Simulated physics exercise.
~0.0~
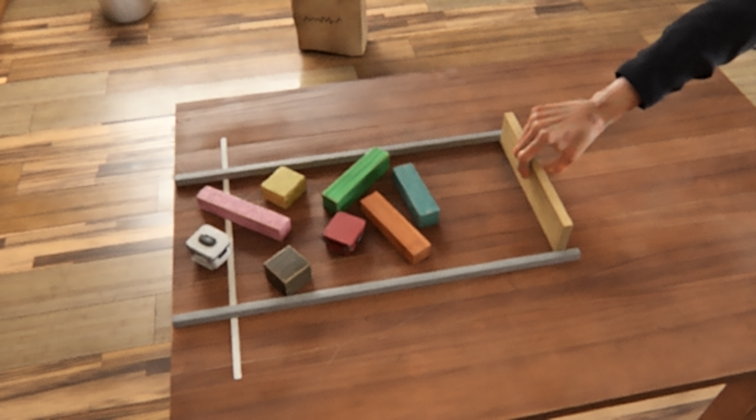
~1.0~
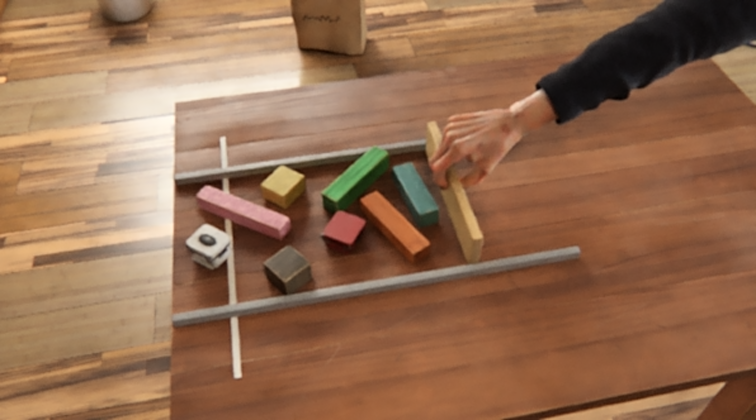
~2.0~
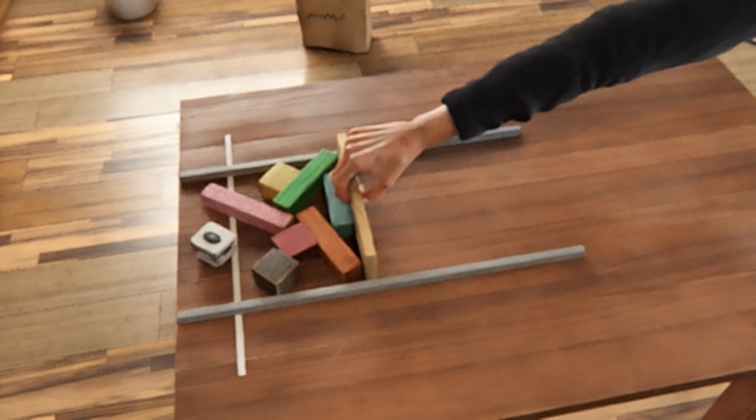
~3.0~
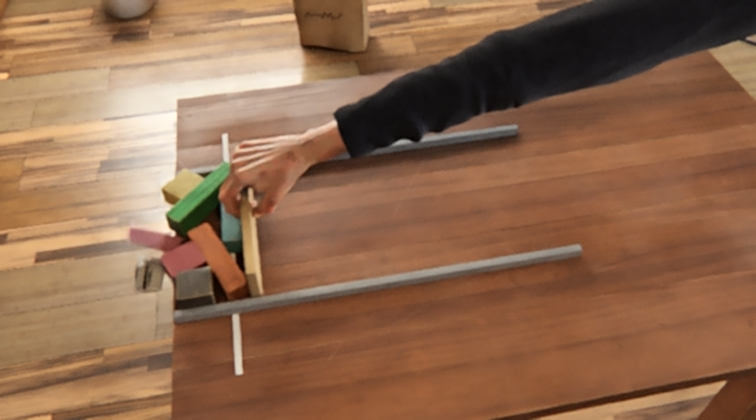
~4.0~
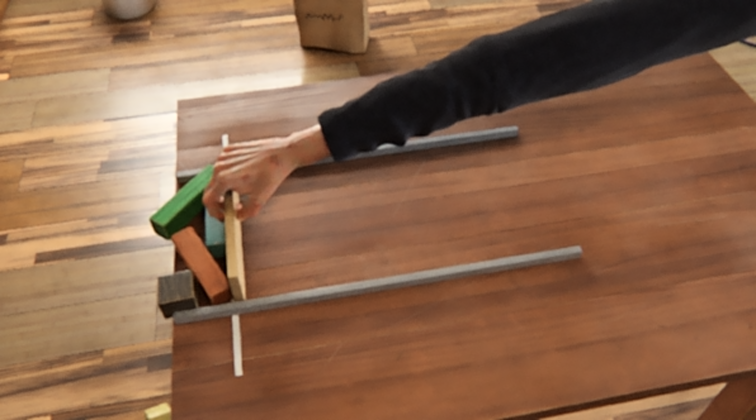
On a wooden table above a plank floor, a hand in a dark sleeve holds a board upright between two gray rails, with colorful sticks and blocks lying to its left. The hand pushes the board left, closing in on the teal and orange pieces. It gathers them against the green stick and the red block, and the cluster bunches up. The push carries the pile to the table's left edge, where the pink bar and white block tip over. At the tape line, the pink, white, red and yellow pieces have dropped off, while green, teal, orange and dark ones remain at the edge.
